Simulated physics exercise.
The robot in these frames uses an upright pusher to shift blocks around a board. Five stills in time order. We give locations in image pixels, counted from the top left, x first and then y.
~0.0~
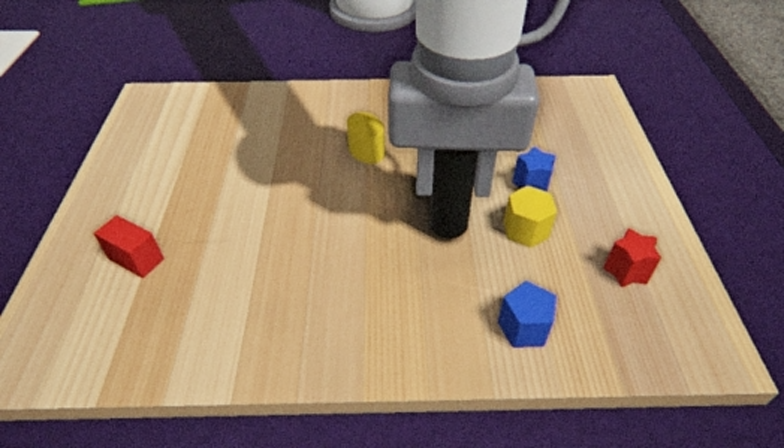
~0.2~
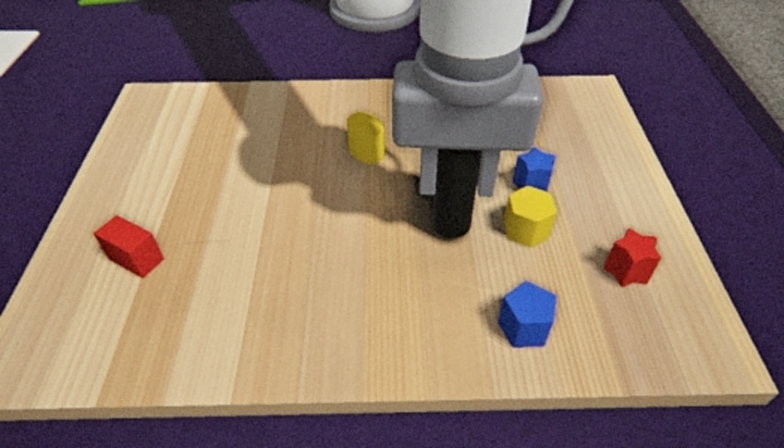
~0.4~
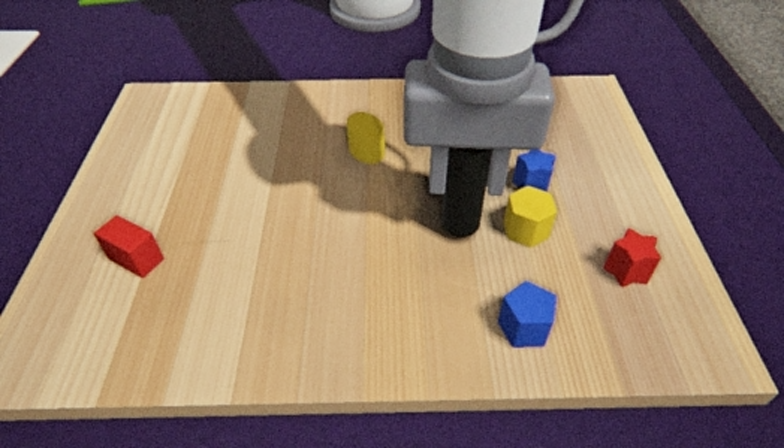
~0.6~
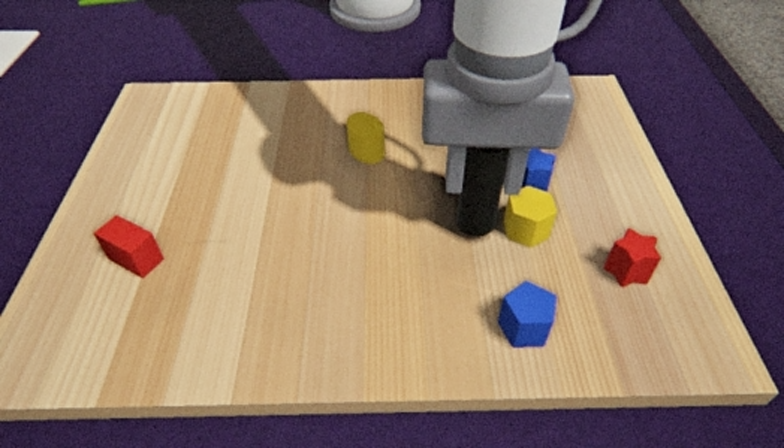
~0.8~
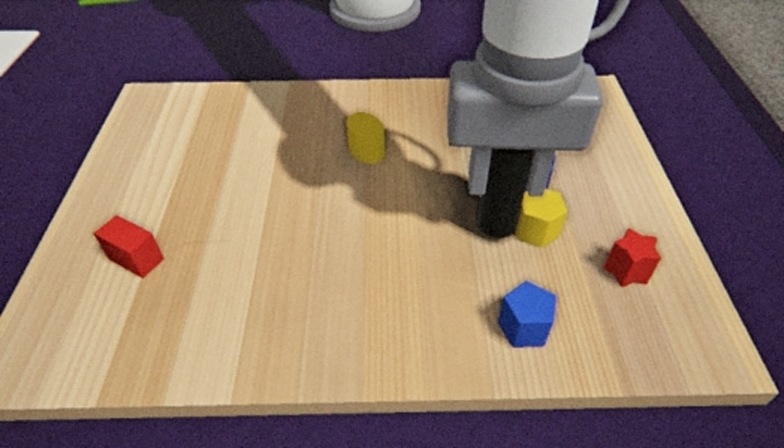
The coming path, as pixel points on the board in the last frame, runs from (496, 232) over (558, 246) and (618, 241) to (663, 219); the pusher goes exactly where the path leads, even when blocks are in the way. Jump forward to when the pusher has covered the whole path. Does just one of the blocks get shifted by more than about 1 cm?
Answer: Yes.
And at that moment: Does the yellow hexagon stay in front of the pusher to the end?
Short answer: No.
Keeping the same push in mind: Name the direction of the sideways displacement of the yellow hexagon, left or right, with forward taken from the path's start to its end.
Toward the left.
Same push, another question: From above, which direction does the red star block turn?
Turns clockwise.
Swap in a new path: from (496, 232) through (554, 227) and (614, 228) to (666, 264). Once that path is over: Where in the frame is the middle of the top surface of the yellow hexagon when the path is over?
Its top middle will sit at (683, 199).
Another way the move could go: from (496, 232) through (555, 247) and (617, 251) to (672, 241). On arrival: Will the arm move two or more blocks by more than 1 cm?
In short: Yes.
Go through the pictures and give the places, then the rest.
In the first frame, pusher's lower end at (449, 225); blue star block at (538, 159); yellow hexagon at (533, 202); red star block at (639, 244).
In the second frame, pusher at (452, 224); blocks still.
In the third frame, pusher at (461, 223); blocks still.
In the fourth frame, pusher at (476, 223); blocks still.
In the fifth frame, pusher at (497, 224); blue star block hidden; yellow hexagon at (543, 202); red star block at (639, 244).
On the path given first. One third of the way, pusher at (561, 238); yellow hexagon at (597, 201), turned 40° anticlockwise.
Two thirds of the way, pusher at (623, 233); yellow hexagon at (628, 185), turned 80° anticlockwise; red star block at (646, 244), turned 30° clockwise.
At the end, pusher at (667, 211); blue star block still; yellow hexagon at (632, 174), turned 115° anticlockwise; red star block at (646, 244), turned 30° clockwise.
